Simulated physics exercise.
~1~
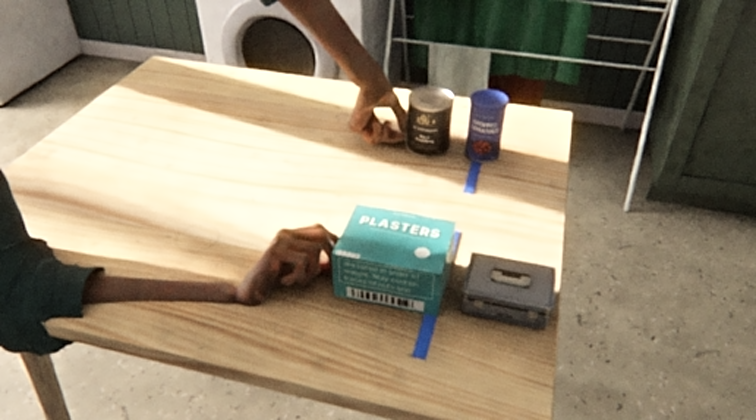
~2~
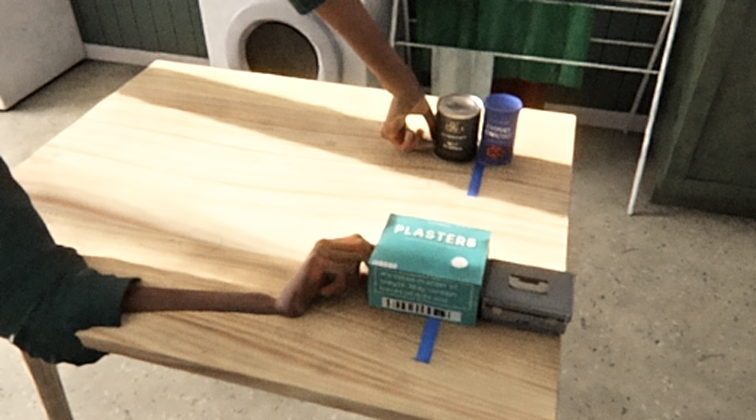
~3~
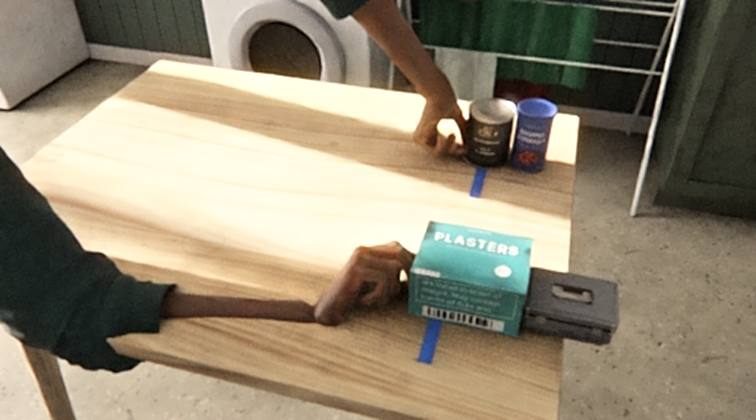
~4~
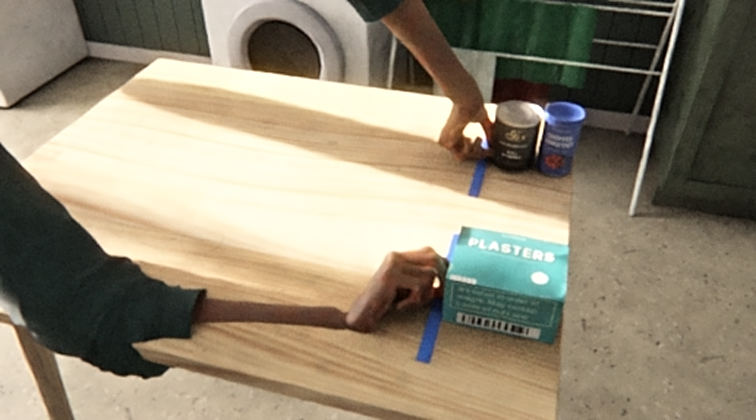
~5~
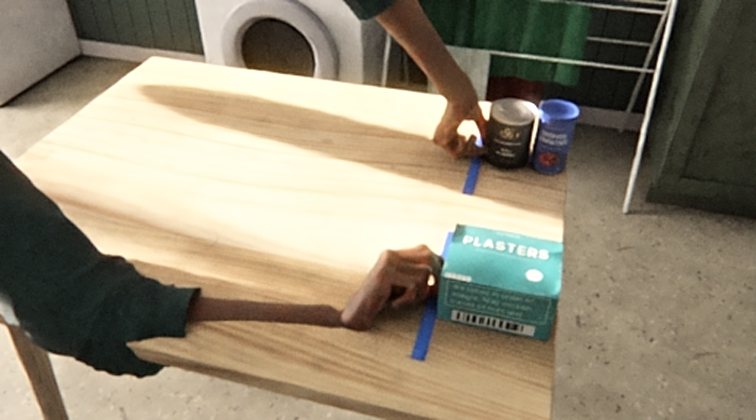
In a room with a washing machine and a drying rack, a pale wooden table is seen from above at an angle through a slightly swaying camera. Near the right end, a hand rests behind a turquoise plasters box with a grey case to its right, while farther back another hand touches a black pot beside a blue tin, with blue tape marking the tabletop. Both hands slowly push rightward, and the grey case slides out past the table's edge. It then drops out of sight. The hands stop at the tape, leaving the box, upright pot and upright blue tin on the table.
